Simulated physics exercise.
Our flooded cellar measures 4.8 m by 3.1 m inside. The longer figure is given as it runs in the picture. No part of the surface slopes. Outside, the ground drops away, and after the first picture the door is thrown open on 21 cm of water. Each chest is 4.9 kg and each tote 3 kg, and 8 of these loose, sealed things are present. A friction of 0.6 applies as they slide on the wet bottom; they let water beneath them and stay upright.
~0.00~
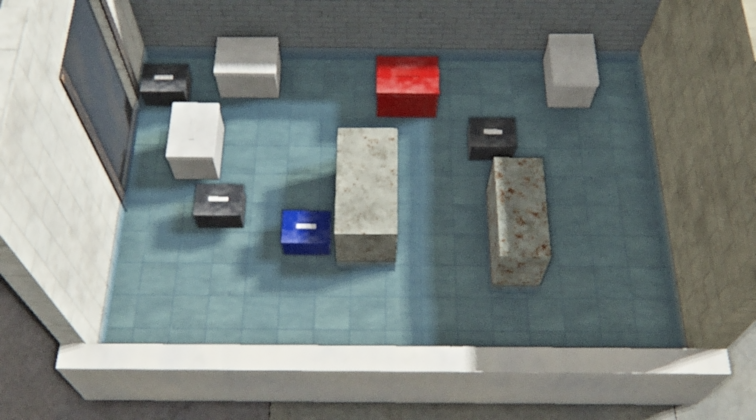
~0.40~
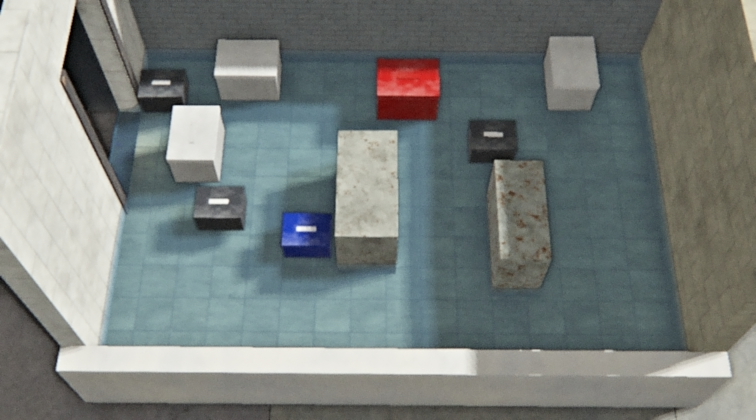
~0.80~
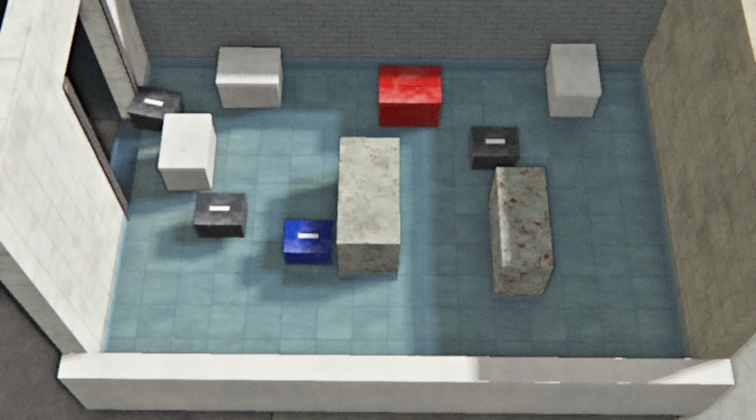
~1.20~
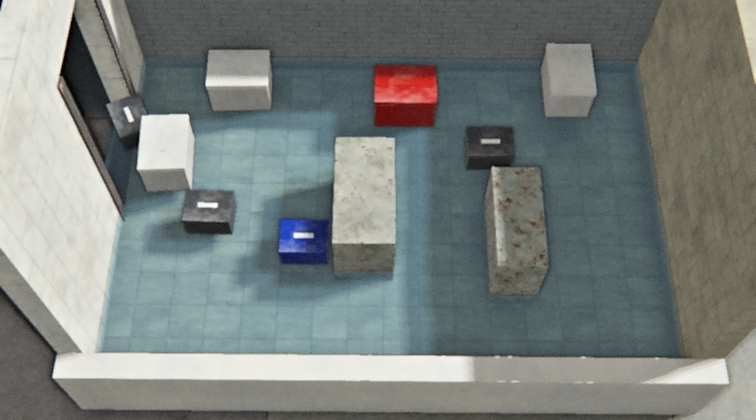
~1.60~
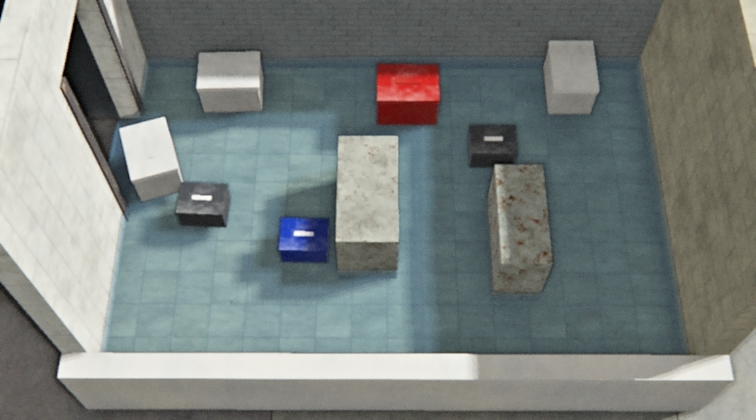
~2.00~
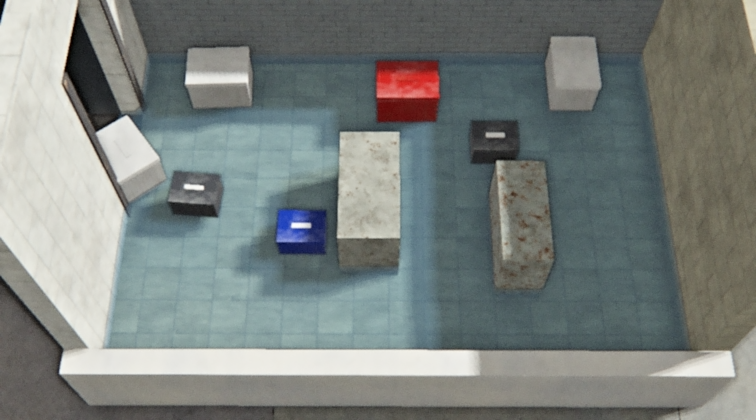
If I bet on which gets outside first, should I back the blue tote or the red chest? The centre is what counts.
Back the red one; it gets out first.
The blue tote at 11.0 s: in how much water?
Close to 12 centimetres.
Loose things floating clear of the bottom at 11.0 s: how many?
Count at that moment: 3.
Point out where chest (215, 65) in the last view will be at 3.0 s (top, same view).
Roughly at (189, 65).
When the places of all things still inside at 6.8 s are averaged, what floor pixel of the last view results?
(364, 142).
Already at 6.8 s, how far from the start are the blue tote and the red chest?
Close to 50 and 140 centimetres by then.
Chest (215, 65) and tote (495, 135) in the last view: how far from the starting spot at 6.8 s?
In that order: Washed out, then 80 cm.
After 3.0 s the blue tote is near (292, 213), 0.2 m from its start, afloat; the red chest is near (382, 78), 0.2 m from its start, afloat; 2 of 8 are out; 6 afloat.
After 6.8 s the blue tote is near (274, 192), 0.5 m from its start, afloat; the red chest is near (256, 85), 1.4 m from its start, afloat; 4 of 8 are out; 4 afloat.
After 11.0 s the blue tote is near (314, 174), 0.6 m from its start, afloat; the red chest has gone out (at 10.9 s); 5 of 8 are out; 3 afloat.
After 15.0 s the blue tote is near (299, 199), 0.4 m from its start, afloat; the red chest has gone out (at 10.9 s); 5 of 8 are out; 3 afloat.
